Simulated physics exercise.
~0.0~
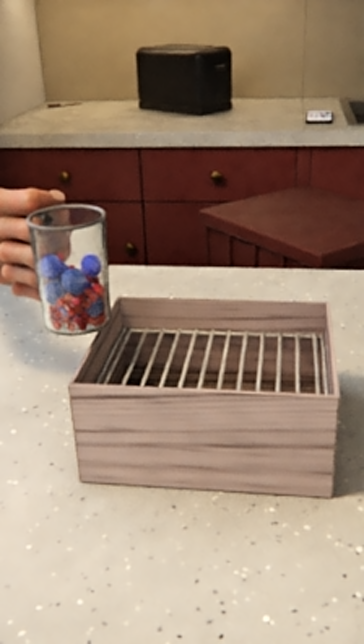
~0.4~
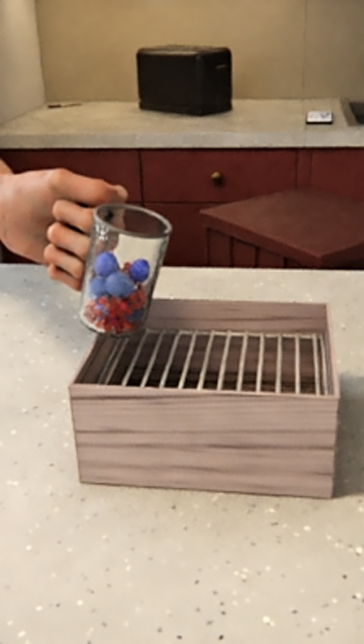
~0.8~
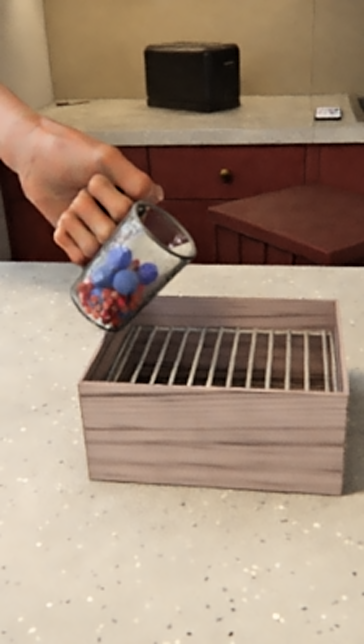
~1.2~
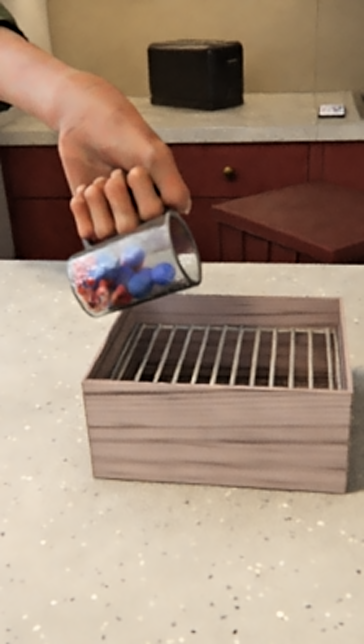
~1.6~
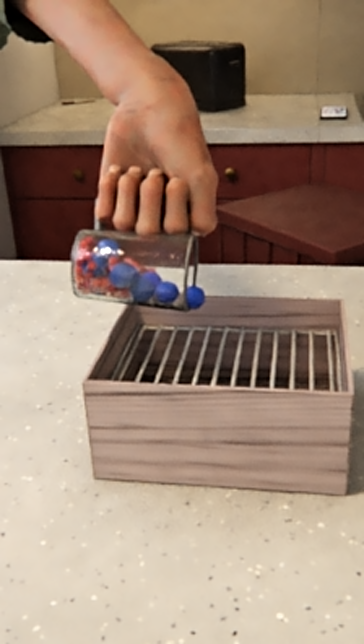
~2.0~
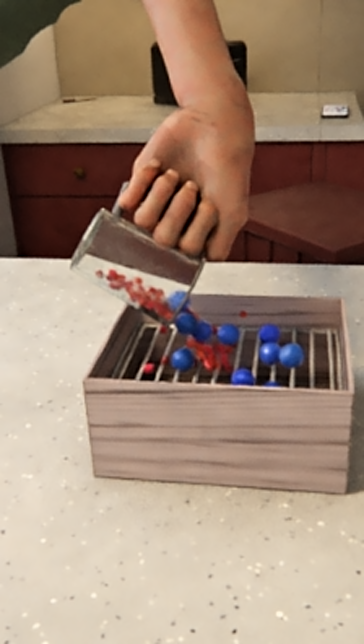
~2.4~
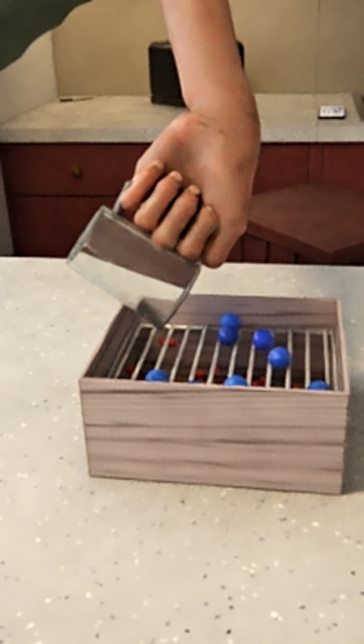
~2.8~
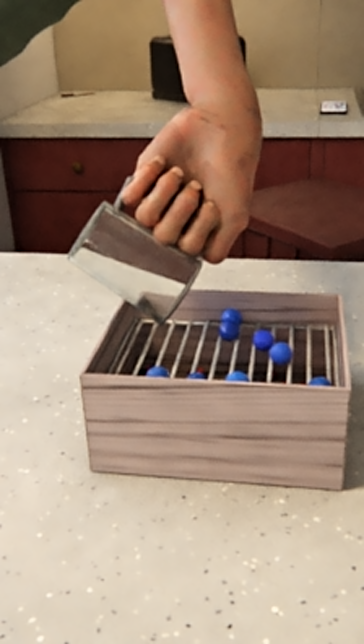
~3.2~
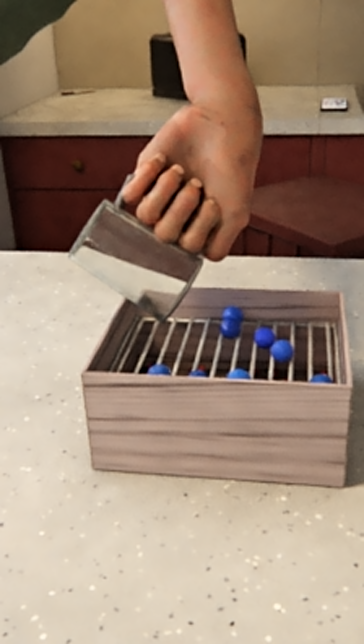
A hand holds a clear glass of blue balls and smaller red pieces at the left of a speckled pale counter, seen from the front and slightly above in a kitchen with dark red cabinets and a black toaster behind. Beside it sits an open wooden box with a rack of metal wires across it. The hand carries the glass right and tips it onto its side above the box. Blue balls reach the rim first, then both colours spill onto the rack. The red pieces drop between the wires, while the blue balls stay resting on top as the emptied glass hangs tilted mouth-down.
